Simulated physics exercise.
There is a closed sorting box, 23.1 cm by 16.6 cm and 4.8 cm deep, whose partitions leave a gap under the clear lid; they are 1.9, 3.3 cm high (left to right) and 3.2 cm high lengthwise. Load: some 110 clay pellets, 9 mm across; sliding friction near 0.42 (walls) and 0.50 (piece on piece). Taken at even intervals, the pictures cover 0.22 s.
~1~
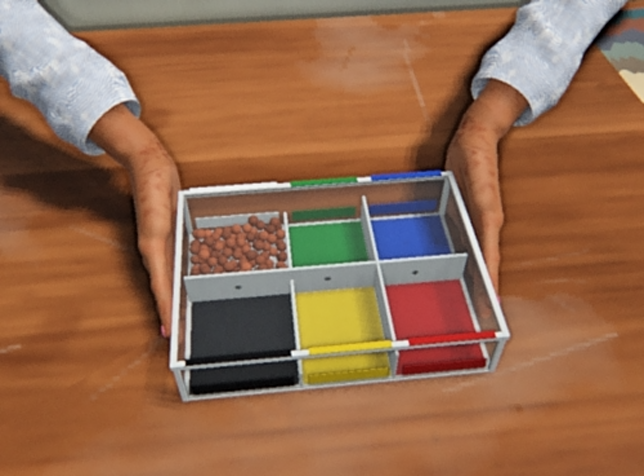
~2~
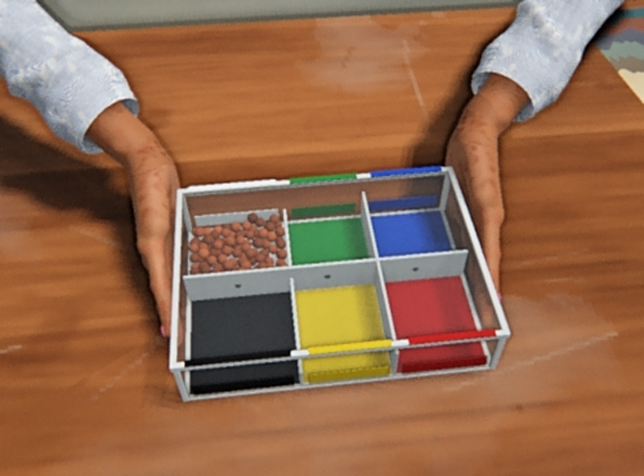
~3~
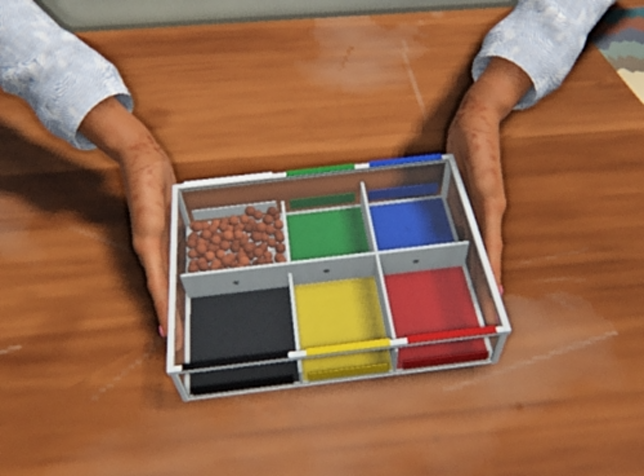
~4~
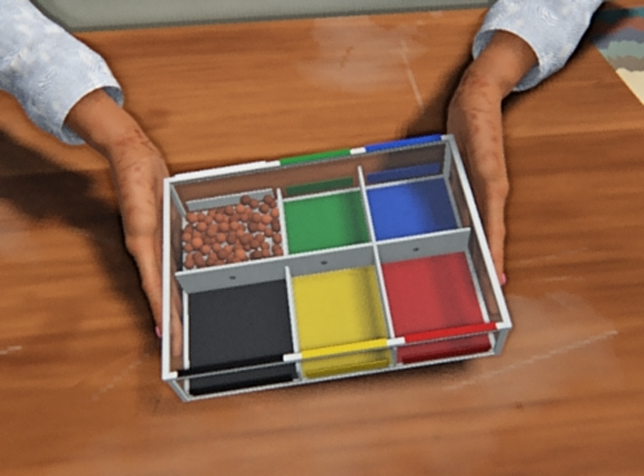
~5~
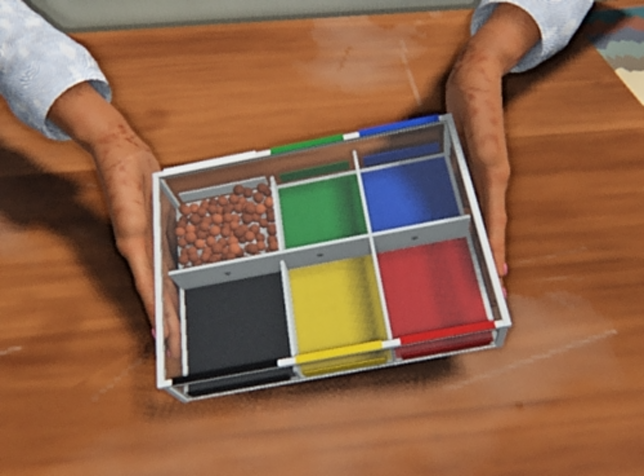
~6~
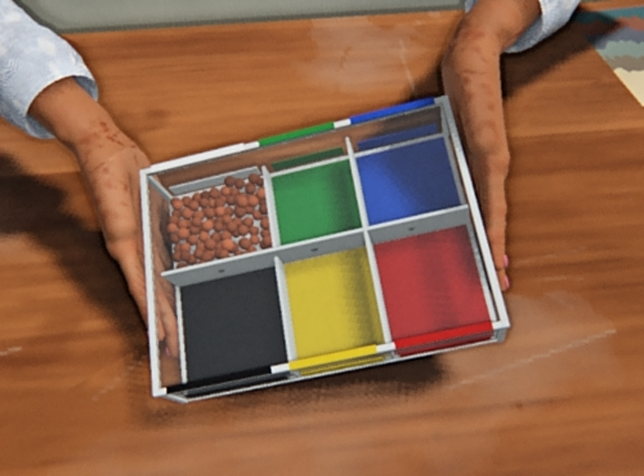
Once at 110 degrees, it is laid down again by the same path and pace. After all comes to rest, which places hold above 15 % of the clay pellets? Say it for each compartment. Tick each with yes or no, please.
Red - no; blue - no; green - no; yellow - no; white - yes; black - yes.
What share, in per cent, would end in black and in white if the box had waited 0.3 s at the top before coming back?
Then black keeps 25% and white keeps 75%.
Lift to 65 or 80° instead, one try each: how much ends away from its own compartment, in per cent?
Some 15 and 15 per cent.
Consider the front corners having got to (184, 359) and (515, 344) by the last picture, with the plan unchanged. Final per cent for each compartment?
Result - red: 45 %; blue: 0 %; green: 5 %; yellow: 40 %; white: 10 %; black: 0 %.
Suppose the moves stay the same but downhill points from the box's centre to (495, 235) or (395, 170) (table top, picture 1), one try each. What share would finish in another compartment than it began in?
Approximately 100 percent, then 55 percent.
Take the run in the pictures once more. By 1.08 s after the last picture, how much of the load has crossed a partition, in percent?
My estimate is some 20 percent.
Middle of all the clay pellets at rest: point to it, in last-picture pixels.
About (214, 281).
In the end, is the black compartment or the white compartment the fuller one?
The larger amount is in the white one.
Then, 0.65 s after the last picture, tilt 109 degrees; white 85 %, black 15 %.
Then, 1.08 s after the last picture, tilt 47 degrees; white 80 %, black 20 %.
Then, 1.59 s after the last picture, tilt 0 degrees; white 75 %, black 25 %.
In the end, red 0 %, blue 0 %, green 0 %, yellow 0 %, white 75 %, black 25 %.
